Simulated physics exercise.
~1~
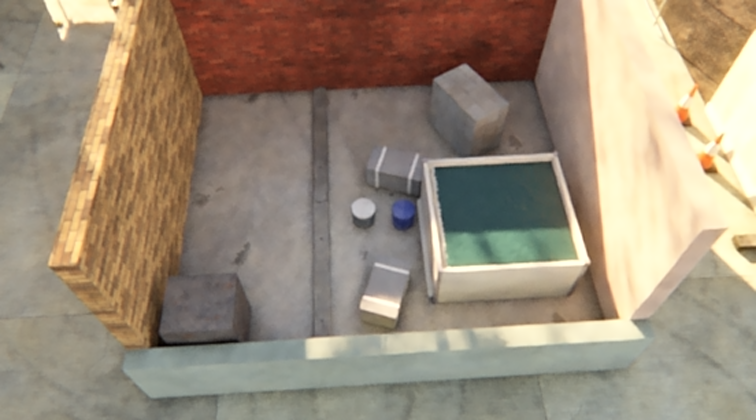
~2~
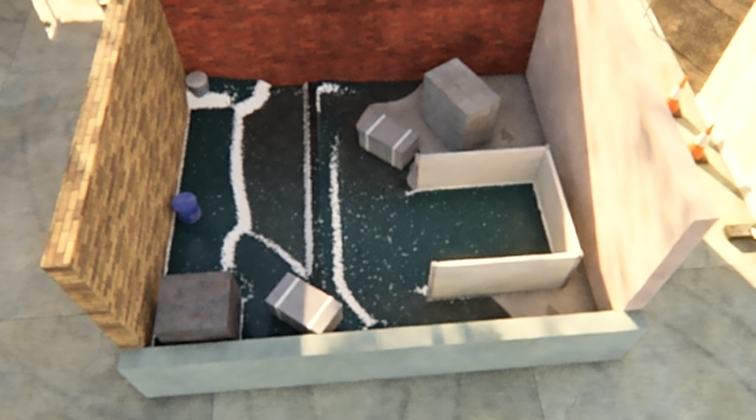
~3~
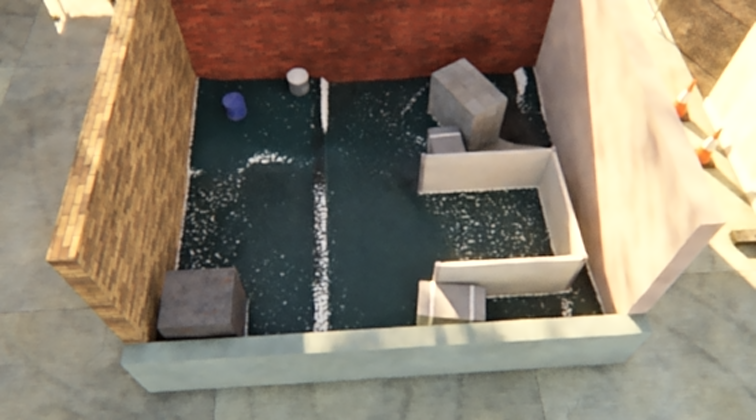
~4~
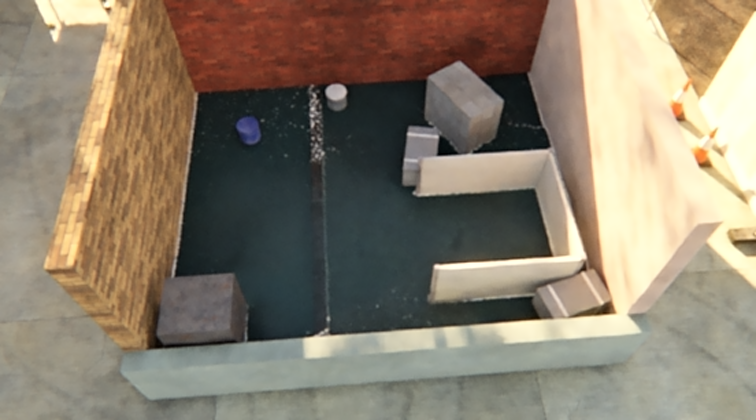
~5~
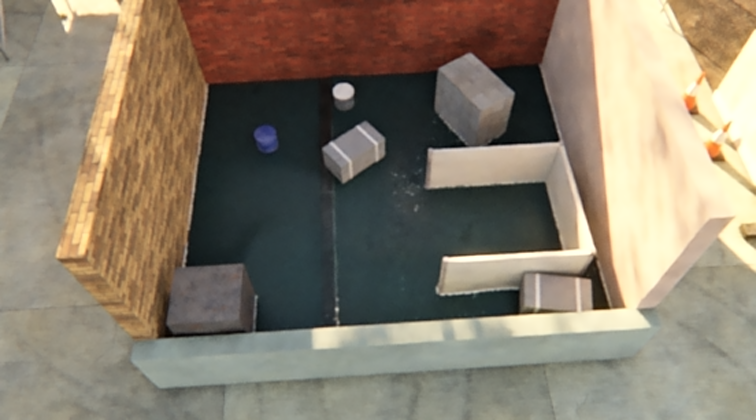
The video shows an open tank in a walled compound releasing water leftward, flooding the floor and sweeping a blue pail and a white pail over a low kerb. Two trunks drift right and the white pail returns across, leaving only the blue pail beyond the kerb, all four afloat.
